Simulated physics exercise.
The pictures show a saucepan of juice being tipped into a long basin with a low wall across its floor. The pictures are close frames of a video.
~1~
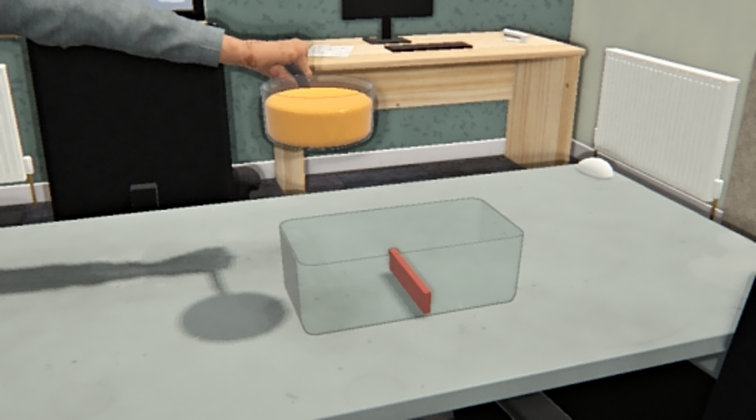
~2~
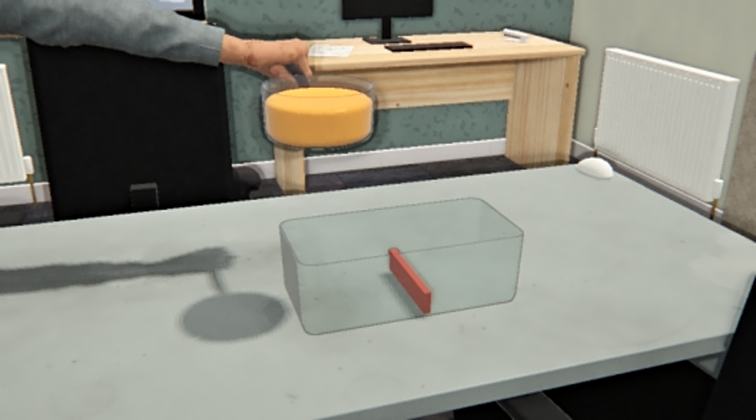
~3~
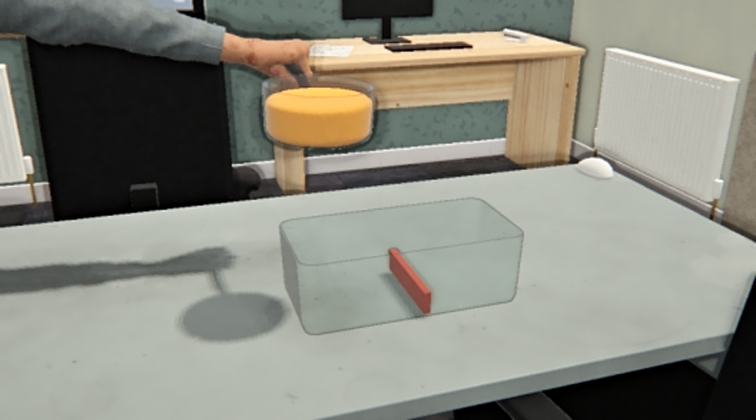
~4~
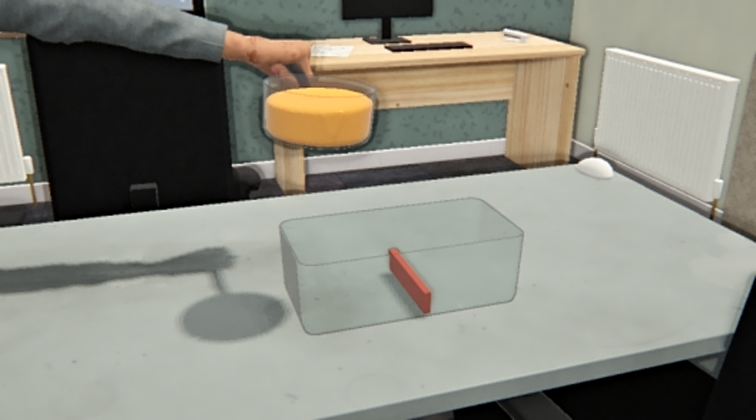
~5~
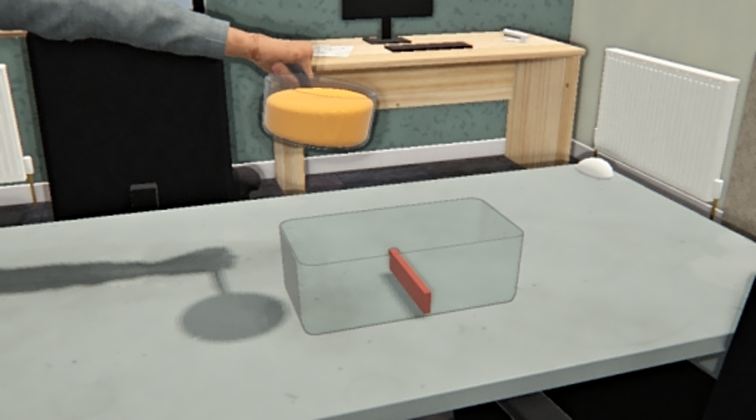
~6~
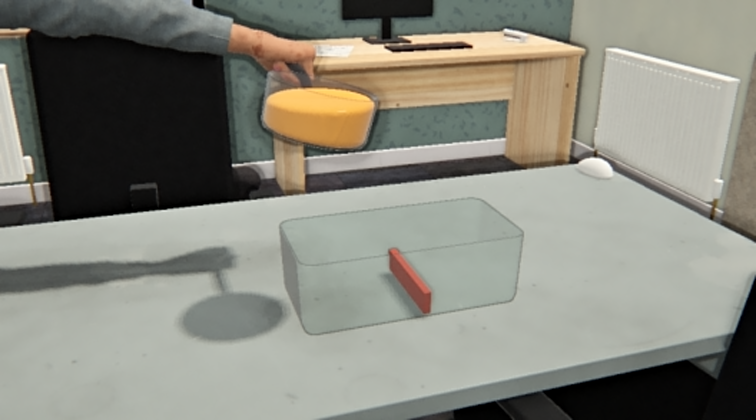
A saucepan of orange juice, held by a hand reaching in from the left above a clear basin with a low red wall, stayed level at first, then slowly tilted slightly down to the right.
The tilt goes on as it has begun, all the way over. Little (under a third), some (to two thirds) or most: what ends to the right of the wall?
It comes to from a third to two thirds.
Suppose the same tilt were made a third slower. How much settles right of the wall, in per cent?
Roughly 60 in a hundred.
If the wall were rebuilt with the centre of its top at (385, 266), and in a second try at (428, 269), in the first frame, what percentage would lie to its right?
First some 75, then 20 per cent.
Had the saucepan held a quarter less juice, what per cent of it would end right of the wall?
Roughly 40 in a hundred.
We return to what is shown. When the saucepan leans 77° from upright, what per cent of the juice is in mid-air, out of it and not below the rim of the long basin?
Close to 45 per cent.
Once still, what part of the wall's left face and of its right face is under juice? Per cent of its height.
Left about 30, right about 50.
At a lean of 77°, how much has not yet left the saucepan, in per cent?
Near 45 %.
A moment on, the saucepan is tipped on its side and 46 per cent is still to pour, 2 is left of the wall and 5 right of it.
Next, the saucepan is tipped right over and 6 per cent is still to pour, 28 is left of the wall and 54 right of it.
Then the saucepan is tipped right over and 0 per cent is still to pour, 43 is left of the wall and 54 right of it.
Later the saucepan is tipped right over and 0 per cent is still to pour, 44 is left of the wall and 54 right of it.
In the end 44 per cent lies left of the wall, 54 right of it and 2 outside.
